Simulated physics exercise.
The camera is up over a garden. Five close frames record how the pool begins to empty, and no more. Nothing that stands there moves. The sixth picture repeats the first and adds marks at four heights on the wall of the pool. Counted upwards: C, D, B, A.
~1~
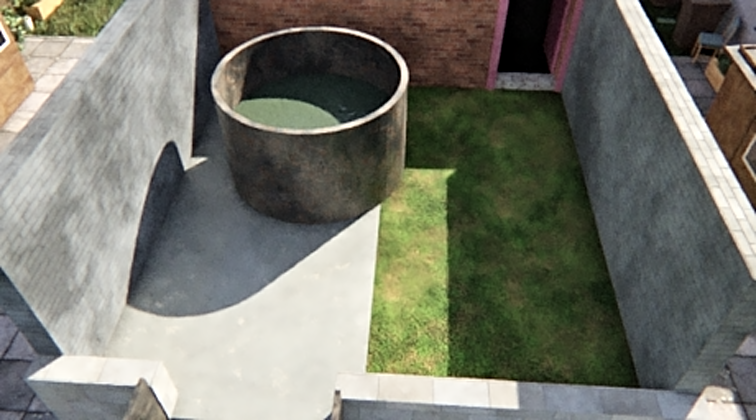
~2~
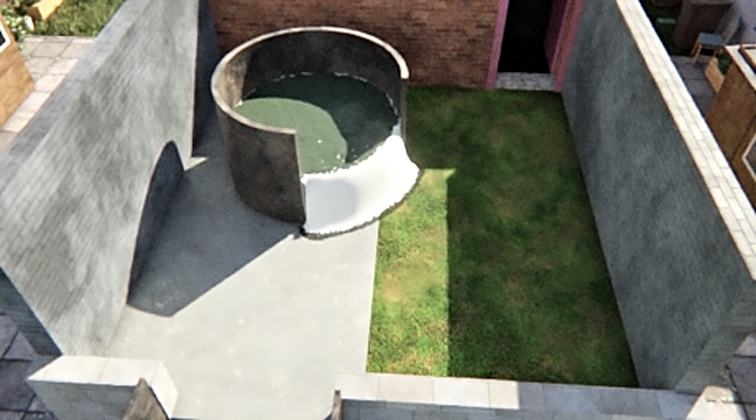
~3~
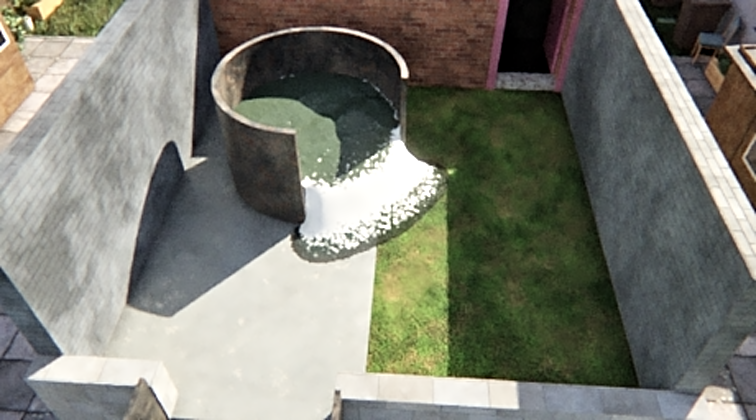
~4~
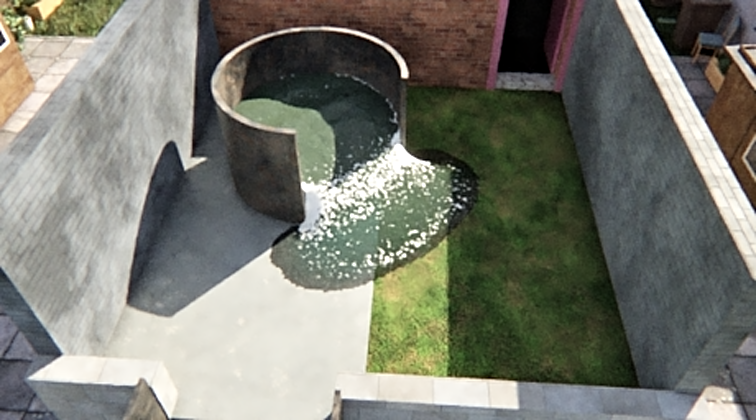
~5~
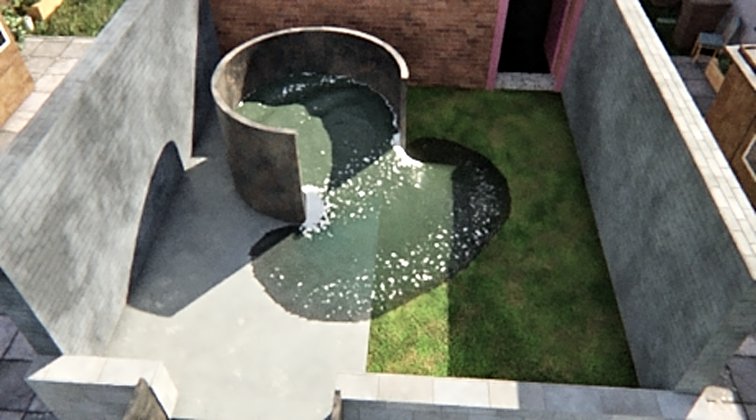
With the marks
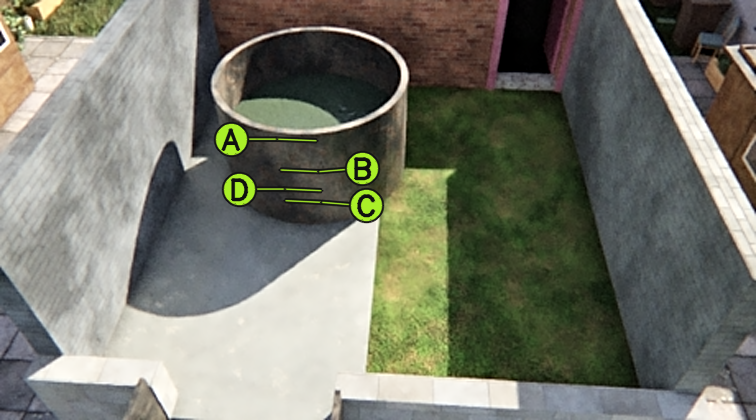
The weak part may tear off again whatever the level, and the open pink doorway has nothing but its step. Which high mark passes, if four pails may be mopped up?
Level B just does it.
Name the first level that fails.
Level A.
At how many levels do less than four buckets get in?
Three.
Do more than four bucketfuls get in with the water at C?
No, not at all.
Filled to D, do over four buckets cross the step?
No, not at all.
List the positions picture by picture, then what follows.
The first picture shows water in the pool at rest, its middle at (315, 119); foot of the pink doorway at (524, 90); open gate at (248, 363).
In the second picture, 2 % of the ground under water, visible out to (411, 164).
In the third picture, 5 % of the ground under water, visible out to (438, 168).
In the fourth picture, 11 % of the ground under water, visible out to (300, 277).
In the fifth picture, 20 % of the ground under water, visible out to (294, 305).
In lime, A at (296, 139); B at (300, 170); C at (303, 201); D at (302, 189); from the bottom up C, D, B, A.
Choosing A, about 12 bucketfuls get in.
Choosing B, a bucket or two gets in.
Choosing C, nothing gets over.
Choosing D, nothing gets over.
